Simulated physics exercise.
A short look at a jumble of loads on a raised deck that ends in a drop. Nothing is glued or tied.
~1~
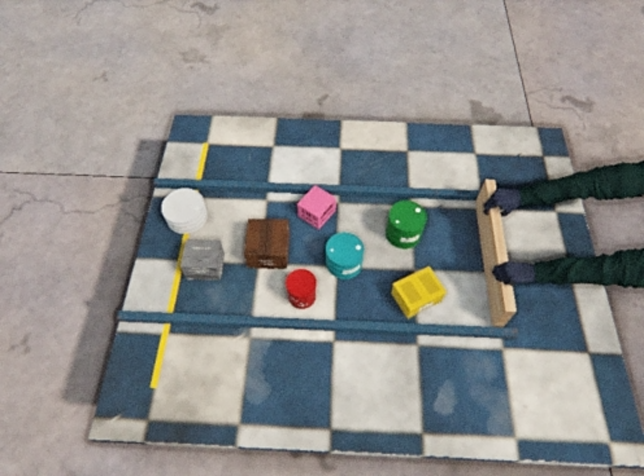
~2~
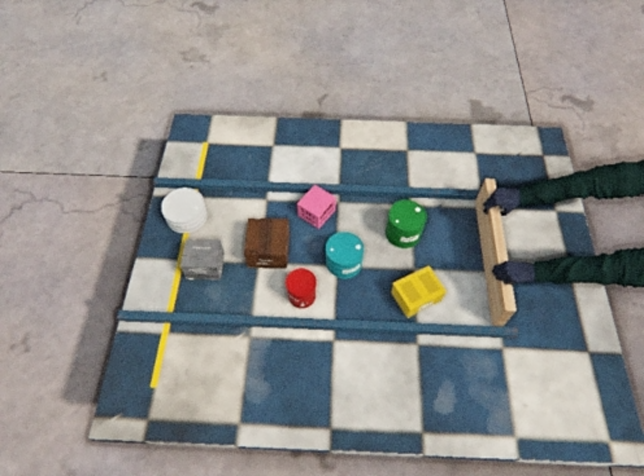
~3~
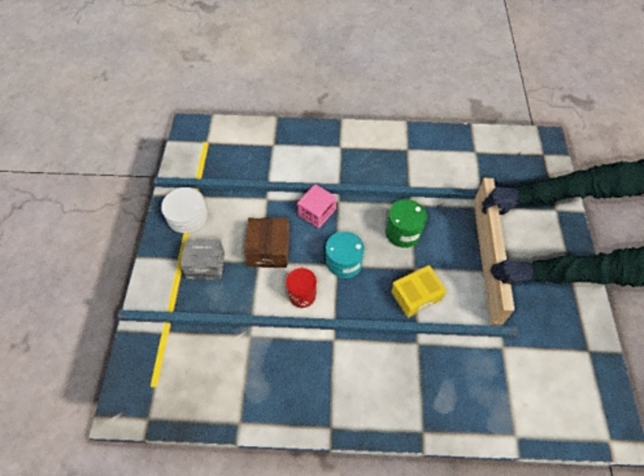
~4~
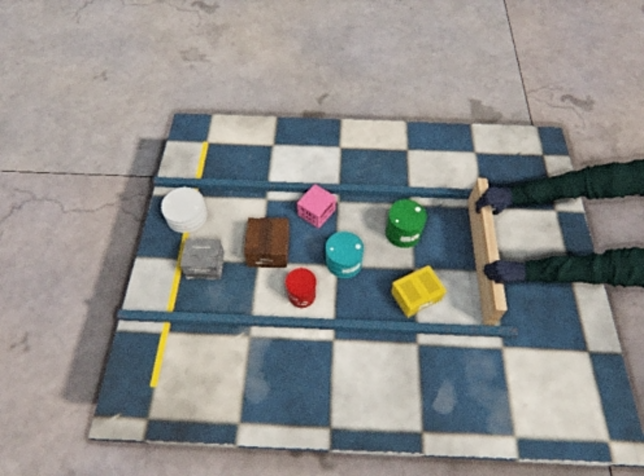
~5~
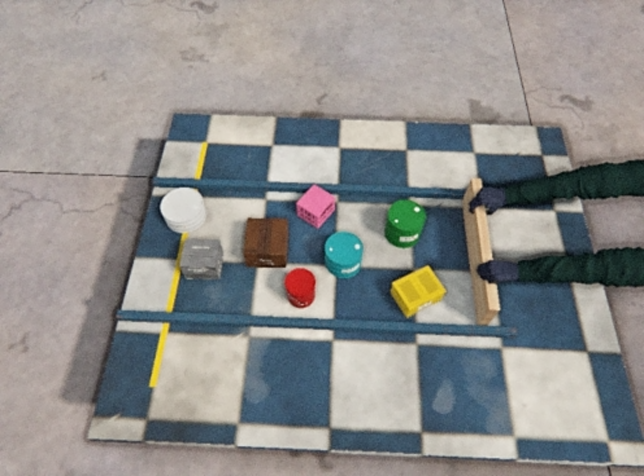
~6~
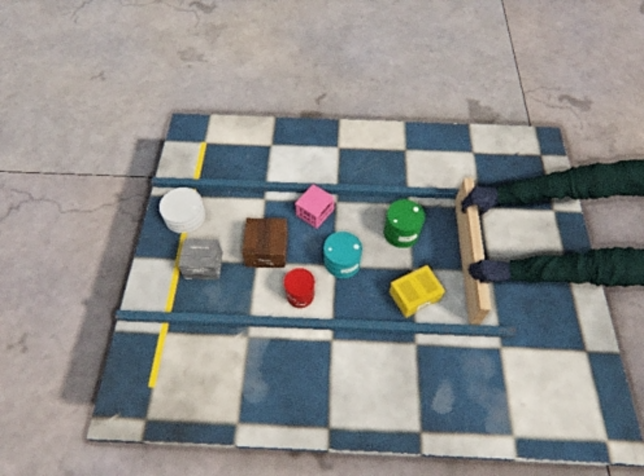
The footage shows gloved hands holding a wooden plank at the right of a checkered mat and moving it slightly left between two blue rails, while the colourful canisters and boxes ahead of it stay almost still.
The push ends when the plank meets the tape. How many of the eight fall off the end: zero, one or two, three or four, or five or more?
The number that fall off is three or four.
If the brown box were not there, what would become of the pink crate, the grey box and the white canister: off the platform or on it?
The pink crate holds on, the grey box drops off, the white canister comes down.
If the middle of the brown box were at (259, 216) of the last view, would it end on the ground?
From there it comes down.
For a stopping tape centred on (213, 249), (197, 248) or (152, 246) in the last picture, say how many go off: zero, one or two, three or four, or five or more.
For each place: One or two; one or two; more than four.
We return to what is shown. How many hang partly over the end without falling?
The number is 0.
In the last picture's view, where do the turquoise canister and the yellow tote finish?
Near (159, 248) and (150, 280).
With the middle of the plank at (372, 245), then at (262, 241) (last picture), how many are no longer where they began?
The counts are 2 and 7.
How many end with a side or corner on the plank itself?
It touches 4.
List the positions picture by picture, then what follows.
White canister (185, 211); grey box (203, 260); brown box (268, 244); plank (494, 251); tape (183, 248), in the first picture.
Grey box (203, 259); pink crate (317, 207), in the second picture.
Brown box (268, 243); turquoise canister (345, 255), in the third picture.
White canister (185, 210); yellow tote (418, 292), in the fourth picture.
Grey box (202, 259); red pail (301, 289), in the fifth picture.
White canister (183, 210); grey box (201, 259); brown box (266, 243); plank (471, 249); tape (181, 248), in the sixth picture.
Soon after, none off yet; white canister at rest near (183, 210); grey box at rest near (201, 259); brown box at rest near (266, 243).
Then, none off yet; white canister at rest near (183, 210); grey box at rest near (201, 259); brown box moved a little near (248, 242).
Further on, none off yet; white canister at rest near (183, 210); grey box moved well along near (133, 265); brown box moved well along near (173, 244).
By the end, the number that fall off is three or four; fallen, red pail, brown box, grey box and white canister.
